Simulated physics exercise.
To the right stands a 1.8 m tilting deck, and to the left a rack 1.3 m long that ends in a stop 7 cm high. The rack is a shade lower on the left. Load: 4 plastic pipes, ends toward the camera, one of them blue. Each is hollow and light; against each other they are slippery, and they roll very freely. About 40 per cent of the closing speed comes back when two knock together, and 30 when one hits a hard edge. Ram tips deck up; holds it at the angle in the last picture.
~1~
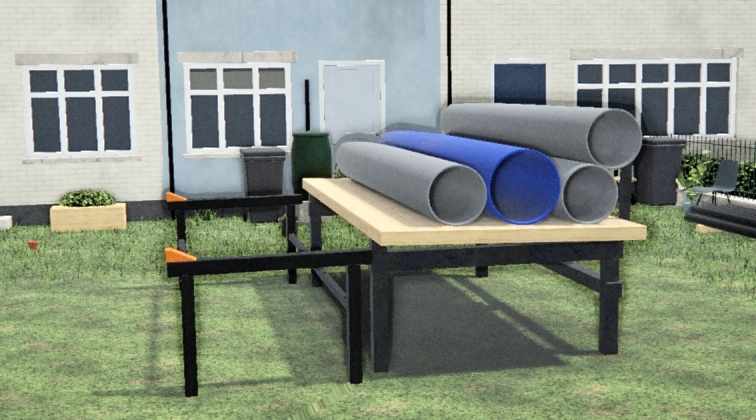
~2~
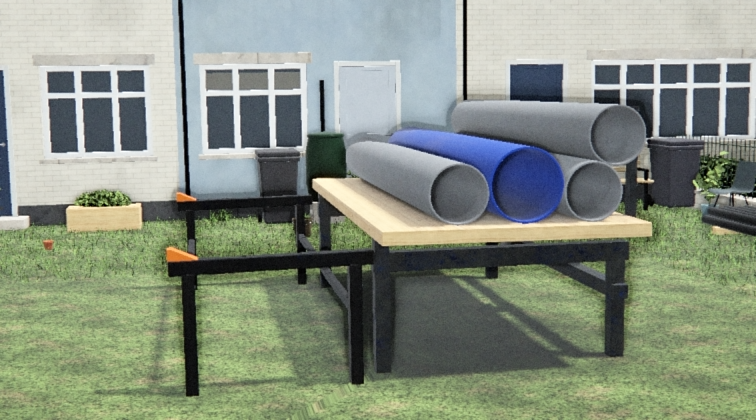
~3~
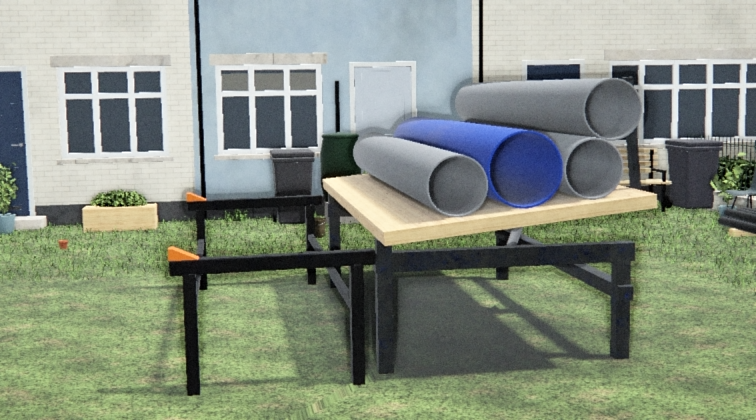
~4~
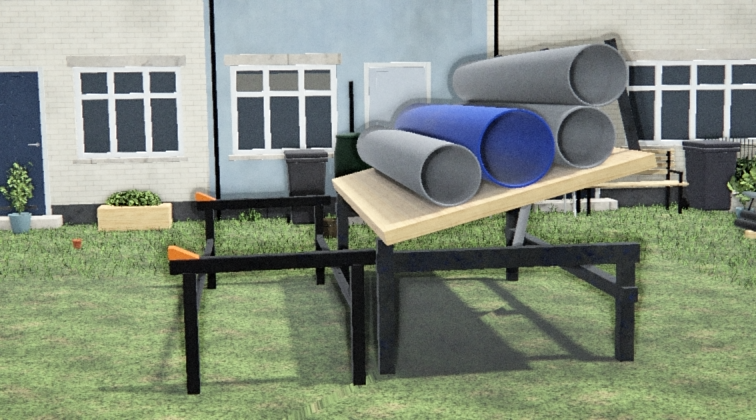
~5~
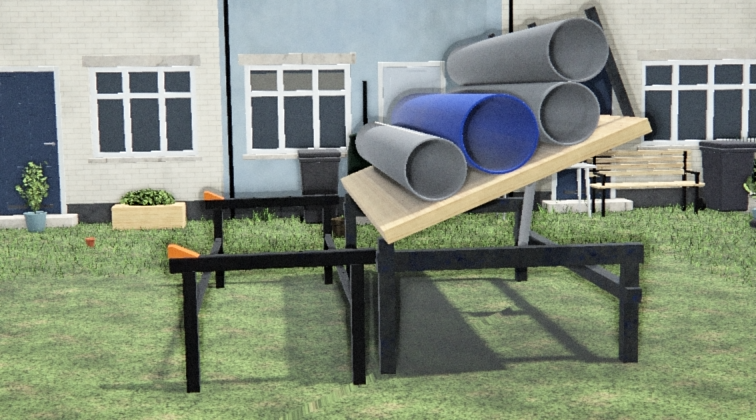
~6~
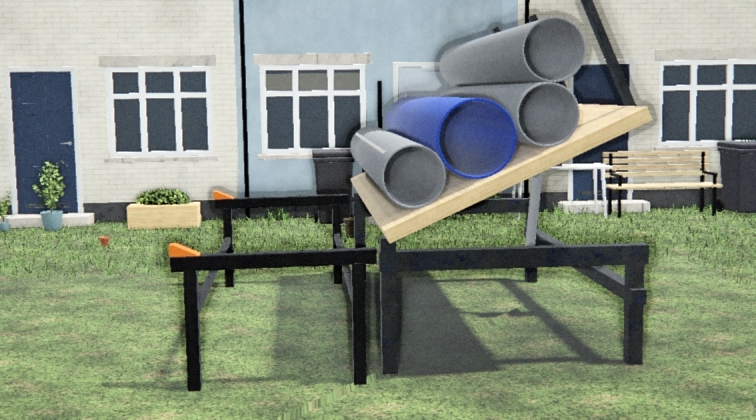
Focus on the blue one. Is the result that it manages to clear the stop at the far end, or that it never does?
It manages it.
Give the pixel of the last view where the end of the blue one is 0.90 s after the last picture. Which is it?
(273, 212), roughly.
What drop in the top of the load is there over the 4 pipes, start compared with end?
About 130 cm.
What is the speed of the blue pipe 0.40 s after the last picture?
The speed is close to 1.5 m/s.
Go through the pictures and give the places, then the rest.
Blue at (525, 188); deck tilted 2° back; stop top at (168, 252), in the first picture.
Blue at (527, 186); deck tilted 1° back, in the second picture.
Blue at (526, 170); deck tilted 6° to the rack, in the third picture.
Blue at (517, 149); deck tilted 14° to the rack, in the fourth picture.
Blue at (500, 134); deck tilted 22° to the rack, in the fifth picture.
Blue at (477, 139); deck tilted 24° to the rack, in the sixth picture.
Then, 0.4 s after the last picture, blue is on the deck, 25 cm from the hinge, rolling left; 0 of 4 over the stop.
Then, 0.9 s after the last picture, blue is on the rack, 65 cm from the rack's far end, rolling left; 0 of 4 over the stop.
Then, 1.5 s after the last picture, blue is beyond the stop and falling; 2 of 4 over the stop.
At rest (5.4 s after the last picture), blue is over the stop, on the ground; 4 of 4 over the stop.
